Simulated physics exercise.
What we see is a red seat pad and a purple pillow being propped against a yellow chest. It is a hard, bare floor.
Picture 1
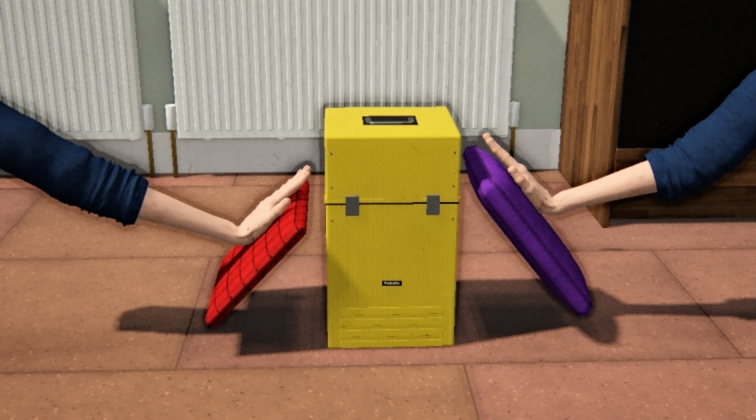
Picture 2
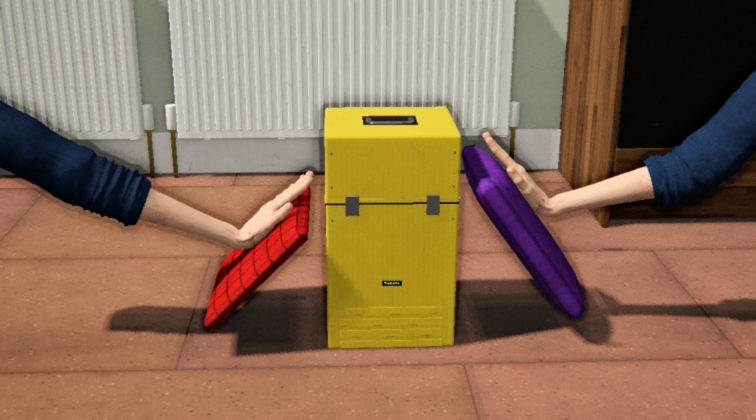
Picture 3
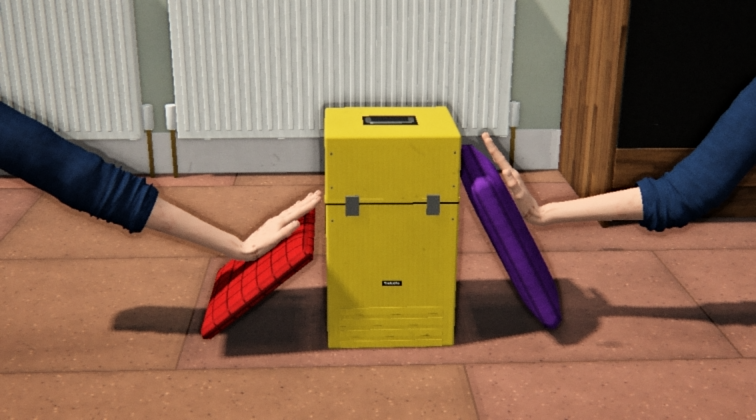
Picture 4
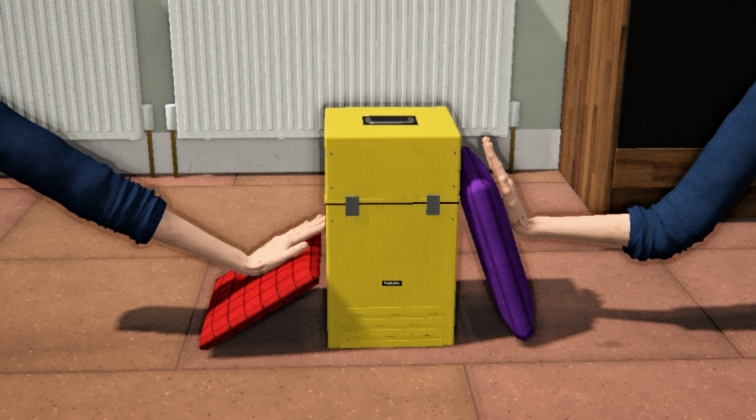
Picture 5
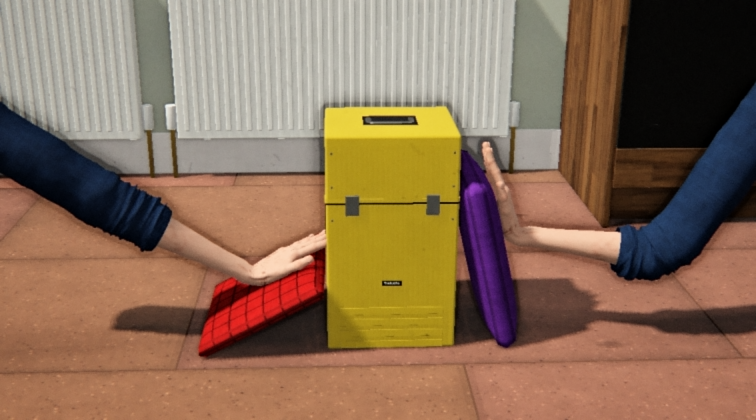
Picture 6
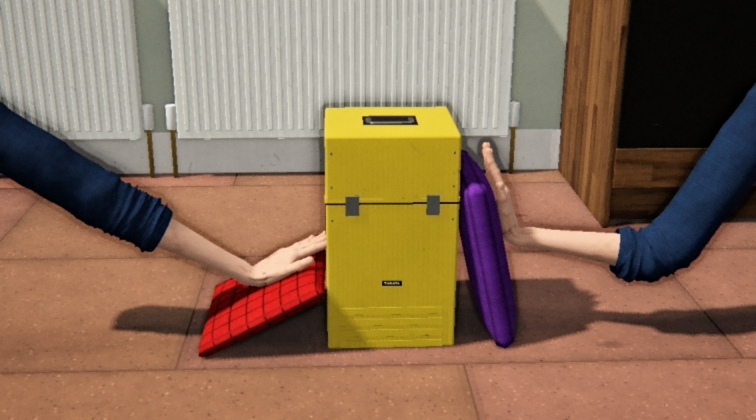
Two hands pressing a red seat pad lower on the left and a purple pillow more upright on the right against a yellow chest.
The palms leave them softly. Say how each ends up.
As it turns out, the red seat pad slides down flat; the purple pillow keeps leaning.
Then, 0.20 s on from there, seat pad flat on the floor near (261, 308); pillow propped as before near (481, 246).
Then, 0.32 s on from there, seat pad flat on the floor near (261, 314); pillow propped as before near (481, 247).
In the end, seat pad flat on the floor near (261, 315); pillow propped as before near (481, 246). The red seat pad slips and lies down and the purple pillow holds its lean.
